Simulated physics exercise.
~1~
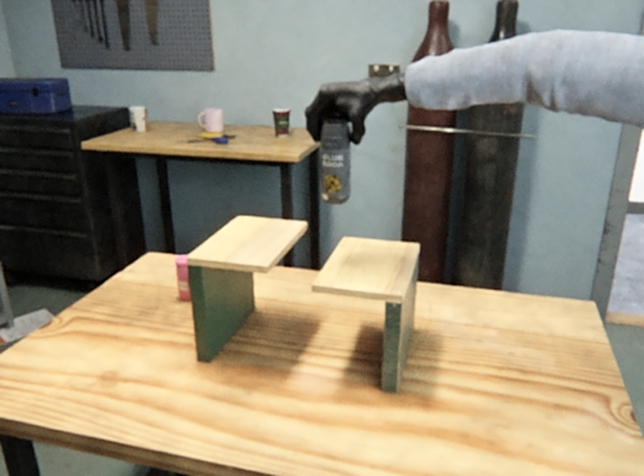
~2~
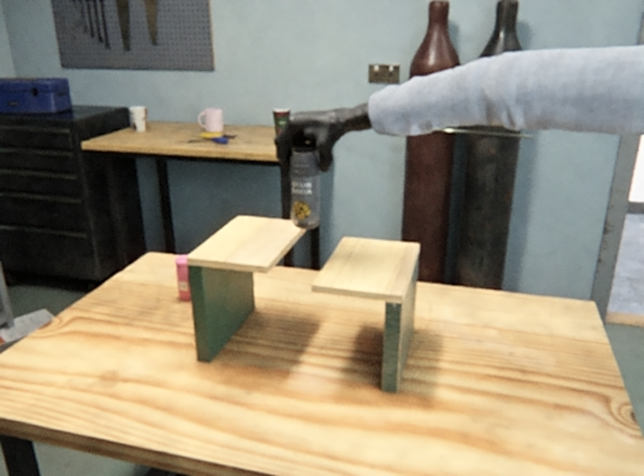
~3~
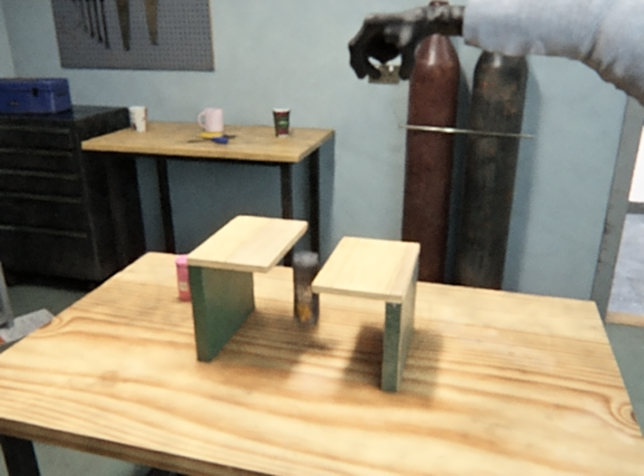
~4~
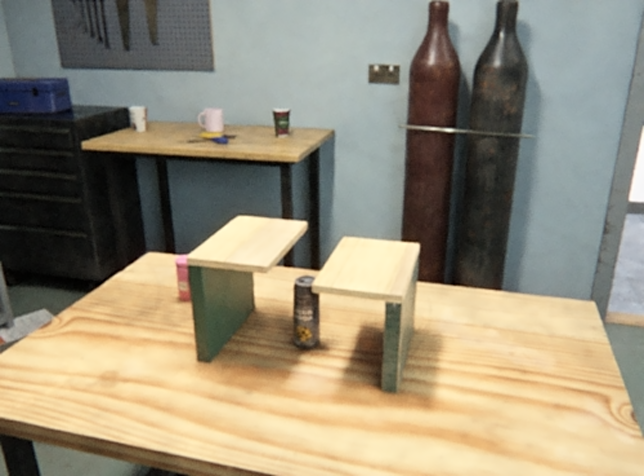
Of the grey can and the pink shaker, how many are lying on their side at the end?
None of them are lying down. The grey can and the pink shaker both stand upright on the table at the end.
A black-gloved hand carried a small grey can left over the gap between two wooden ledges on a table, then let go and drew back. The can dropped through the gap and ended standing upright on the tabletop, near a pink shaker.
